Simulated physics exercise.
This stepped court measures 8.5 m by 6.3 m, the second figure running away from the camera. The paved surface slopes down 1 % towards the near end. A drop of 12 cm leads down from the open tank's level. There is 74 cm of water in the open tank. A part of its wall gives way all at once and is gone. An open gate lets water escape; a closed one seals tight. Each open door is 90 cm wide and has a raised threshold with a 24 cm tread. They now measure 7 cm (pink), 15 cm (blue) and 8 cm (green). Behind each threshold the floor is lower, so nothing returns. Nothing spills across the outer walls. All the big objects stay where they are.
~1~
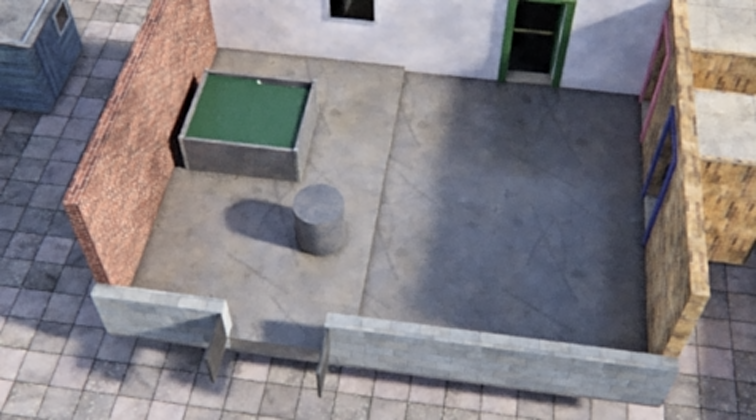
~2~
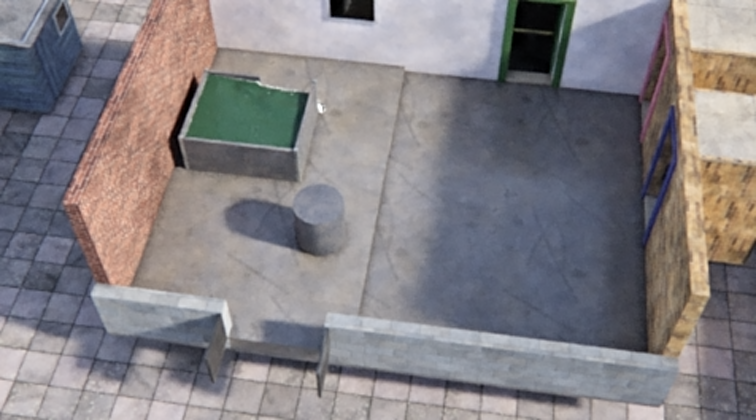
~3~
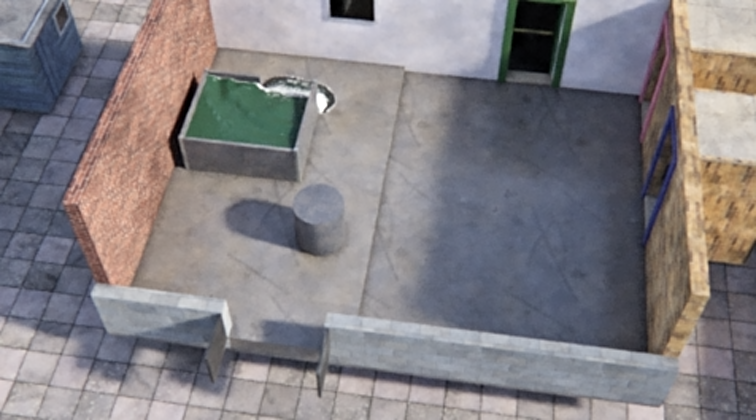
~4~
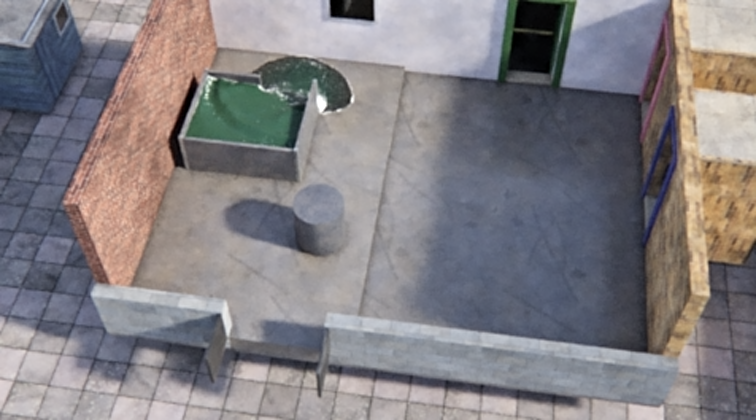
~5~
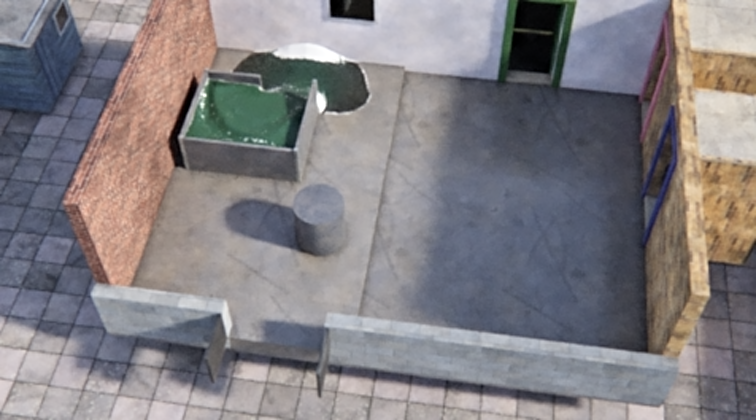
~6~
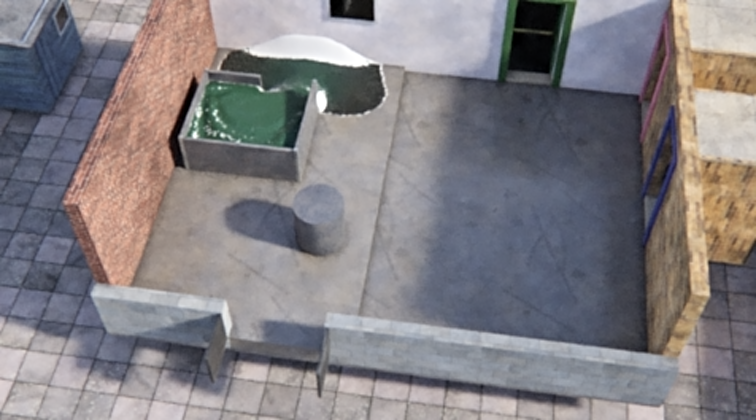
At first, green water lies still in an open tank beside a brick wall in a paved court. Then part of the tank's far side is gone, and water pours out behind it, spreading in a widening, white-edged dark green pool that reaches the white wall while the water in the tank ripples.
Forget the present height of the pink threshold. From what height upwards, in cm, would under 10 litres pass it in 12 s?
It would have to be roughly 16 cm high.
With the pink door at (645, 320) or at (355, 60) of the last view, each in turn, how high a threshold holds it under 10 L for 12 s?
Roughly 7.5 and 32 cm.
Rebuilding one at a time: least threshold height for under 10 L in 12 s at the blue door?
About 7.5 cm at blue.
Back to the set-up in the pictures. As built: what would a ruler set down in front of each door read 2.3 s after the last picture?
Depths in cm: Pink 13, blue 0, green 5.
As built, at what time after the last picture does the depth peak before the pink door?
Around 2.8 s.
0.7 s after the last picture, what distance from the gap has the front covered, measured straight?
Some 3.6 m out.
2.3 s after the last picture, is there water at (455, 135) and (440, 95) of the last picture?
In that order: Wet, flooded.
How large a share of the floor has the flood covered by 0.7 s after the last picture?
Near 10 per cent is wet.
Then, 0.7 s after the last picture water covers 10 % of the floor, deepest (48 cm) near (313, 62); it has not reached the pink door.
Then, 2.3 s after the last picture water covers 35 % of the floor, deepest (32 cm) near (200, 97); 13 cm at the pink door, 10 litres in over its 7 cm threshold.
Then, 11.3 s after the last picture water covers 80 % of the floor, deepest (14 cm) near (362, 345); 6 cm at the pink door, 134 litres in over its 7 cm threshold.
At the pink door as built, the water peaked near 17 cm, 2.9 s after the last picture.
With a threshold of 13.5 cm, 22 litres would have come in within the 12 s; with 18.5 cm, 2 litres. So under 10 litres takes about 16 cm.
